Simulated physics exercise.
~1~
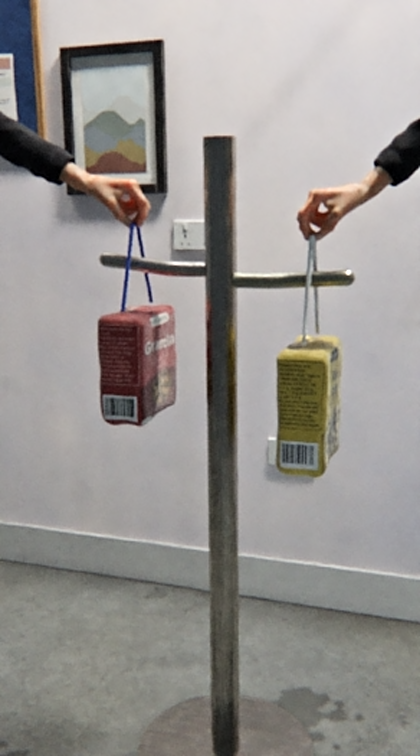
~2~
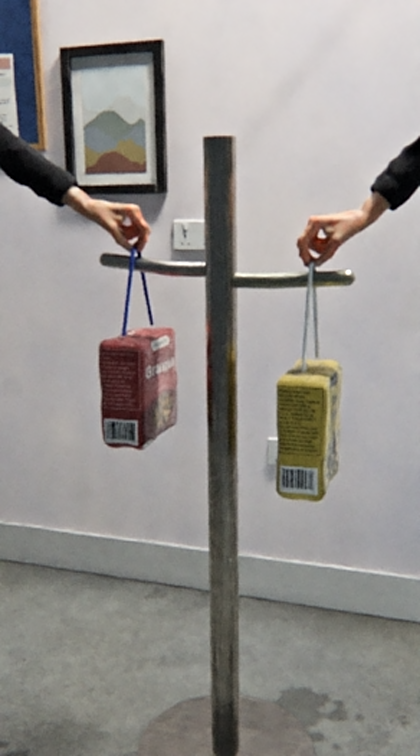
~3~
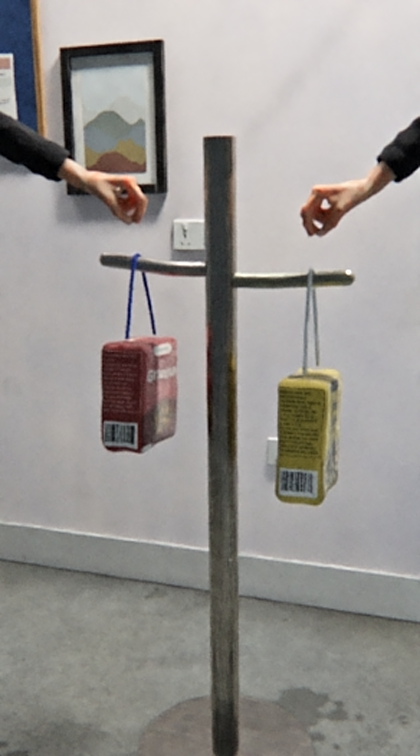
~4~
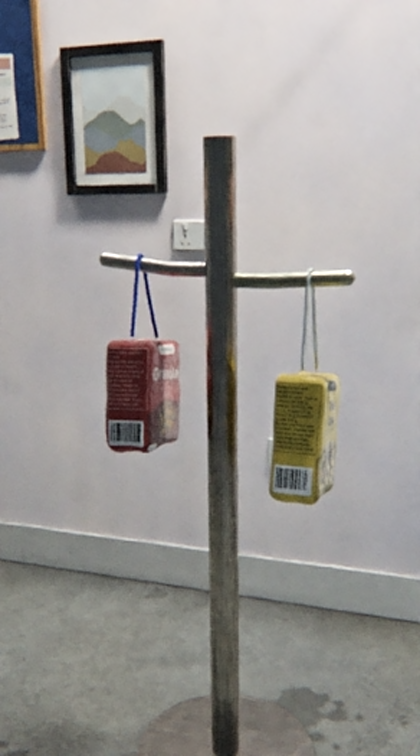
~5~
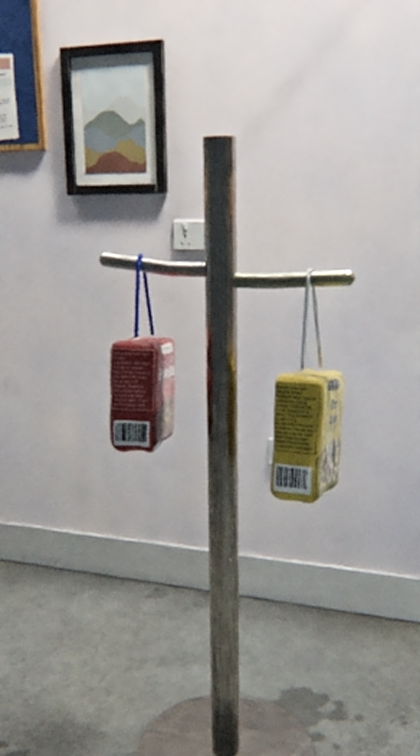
In this clip, two hands lower a red package and a yellow package by their string loops onto opposite arms of a metal post, then release them and withdraw. The packages turn slightly and remain hanging, red on the left and yellow on the right.
